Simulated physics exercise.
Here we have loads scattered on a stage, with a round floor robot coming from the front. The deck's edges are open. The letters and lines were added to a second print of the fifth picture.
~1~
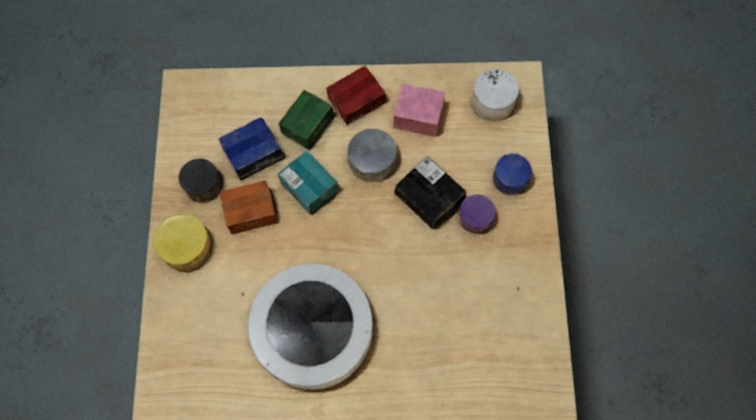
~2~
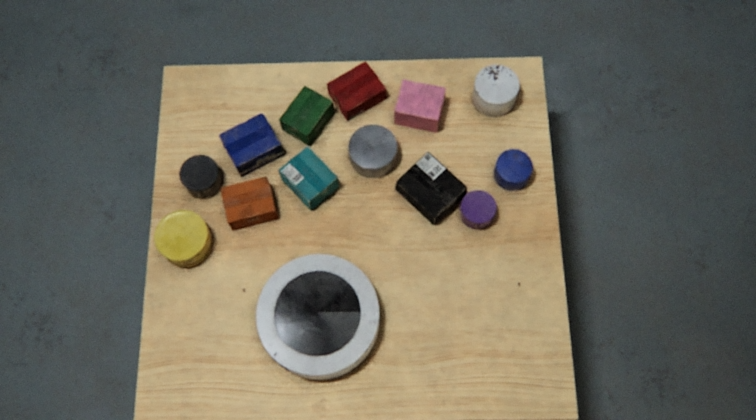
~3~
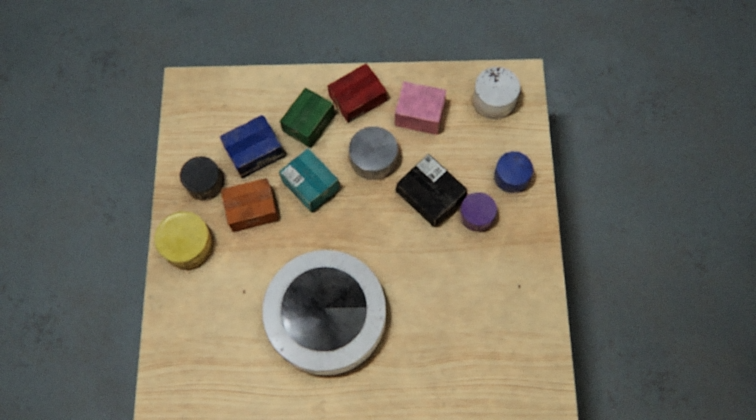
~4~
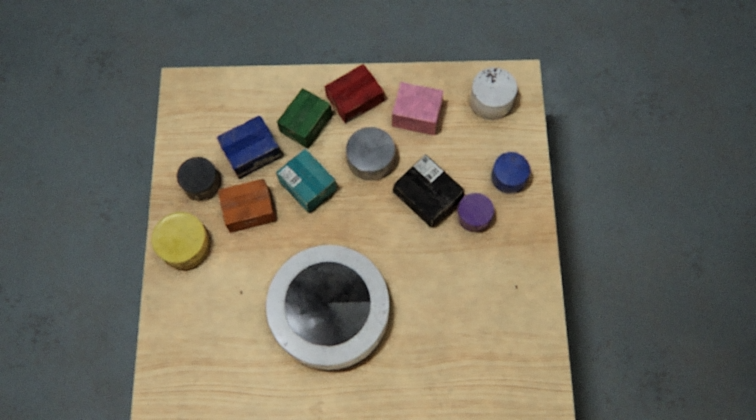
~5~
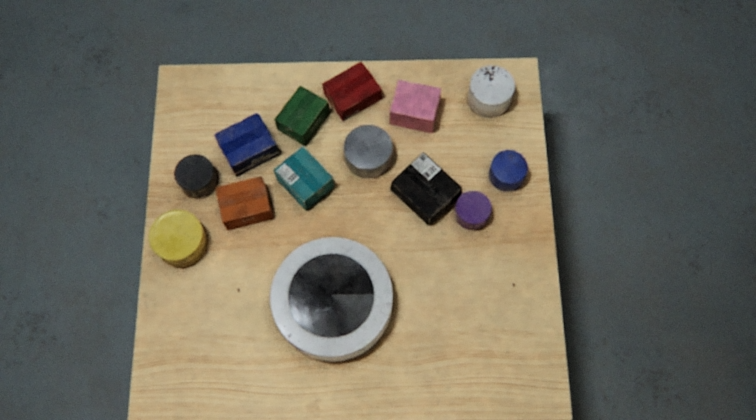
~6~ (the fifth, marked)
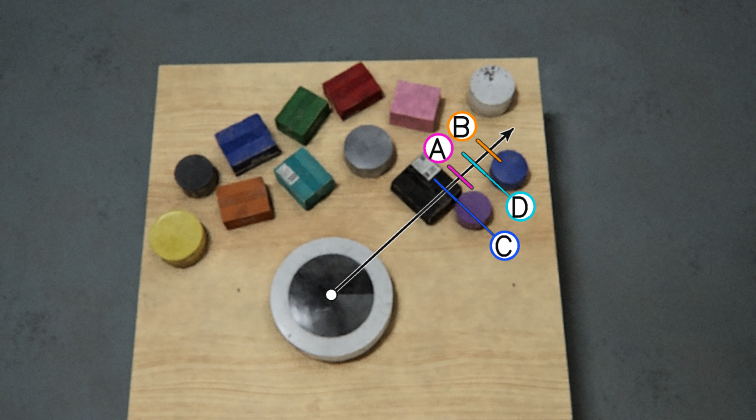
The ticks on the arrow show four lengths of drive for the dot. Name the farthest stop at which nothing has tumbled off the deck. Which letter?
At D, and not beyond.
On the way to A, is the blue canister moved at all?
By then, yes.
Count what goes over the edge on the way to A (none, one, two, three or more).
In all, none.
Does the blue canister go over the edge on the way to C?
By then, no.
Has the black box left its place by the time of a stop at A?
Yes.
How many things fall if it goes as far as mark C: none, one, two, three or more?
By then, none.
On the marked copy, A at (461, 177); B at (489, 151); C at (446, 190); D at (474, 164); the arrow from (331, 295) to (513, 129); the white dot at (331, 295).
Taking D. A third of the way, robot (386, 250); black box (429, 186); yellow pail (179, 239).
Two thirds of the way, robot (437, 203); blue canister (514, 164); purple pail (510, 197).
When it is over, robot (473, 171); blue canister (542, 149); purple pail (545, 193); nothing has fallen.
As for the rest, A is safe but short; B drops the blue canister, white canister and purple pail; C is safe but short.
